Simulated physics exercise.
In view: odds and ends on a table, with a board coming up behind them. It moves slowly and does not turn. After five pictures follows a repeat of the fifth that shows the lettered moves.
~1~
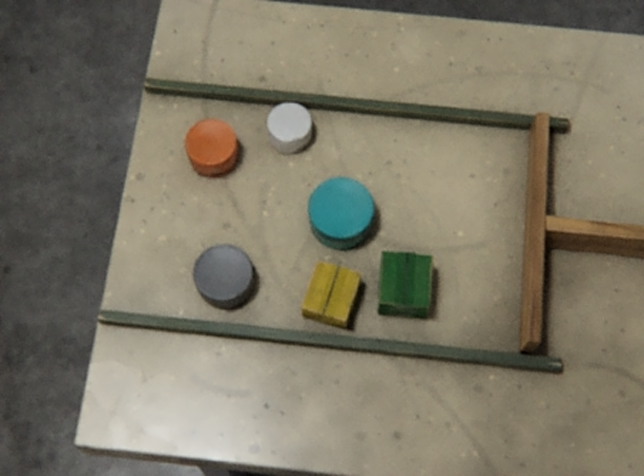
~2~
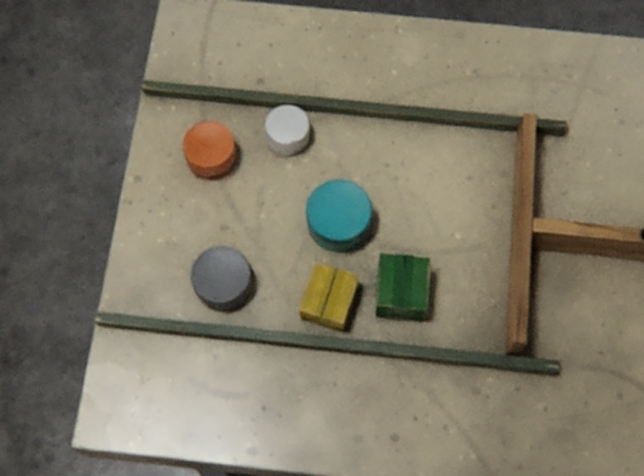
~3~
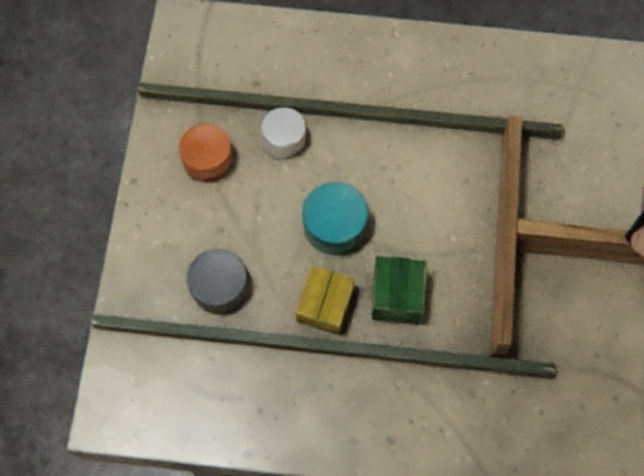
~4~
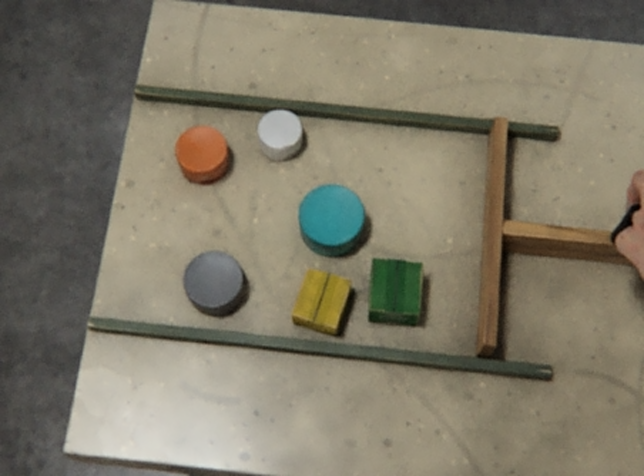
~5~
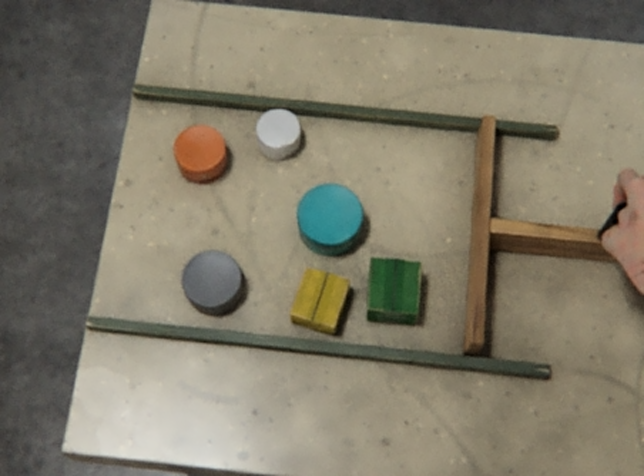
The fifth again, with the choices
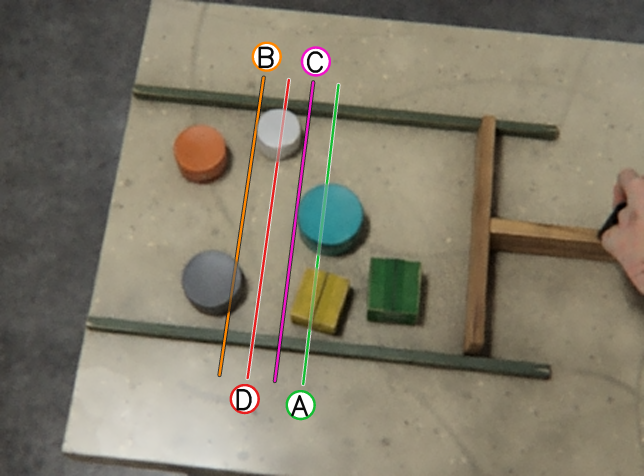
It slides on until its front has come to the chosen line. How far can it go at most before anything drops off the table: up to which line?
Line B.
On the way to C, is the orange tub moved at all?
No.
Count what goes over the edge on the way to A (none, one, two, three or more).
In all, none.
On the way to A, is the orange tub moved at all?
No.
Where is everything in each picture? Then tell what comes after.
The first picture shows green box (405, 285); board (539, 222); orange tub (213, 149).
The second picture shows board (526, 223); turquoise jar (338, 216).
The third picture shows board (510, 225); yellow box (325, 300).
The fourth picture shows board (496, 226); orange tub (203, 155).
The fifth picture shows board (484, 224); turquoise jar (329, 220); white tin (279, 135); yellow box (320, 301).
On the marked copy, A at (322, 226); B at (243, 218); C at (295, 223); D at (269, 221).
Following B. Soon after the start, board (397, 215); yellow box (307, 301); green box (358, 288).
Later, board (311, 206); grey tub (168, 279); yellow box (219, 292).
In the end, board (246, 200); grey tub (104, 272); yellow box (156, 285); nothing has fallen.
As for the rest, A is safe but short; C is safe but short; D is safe but short.
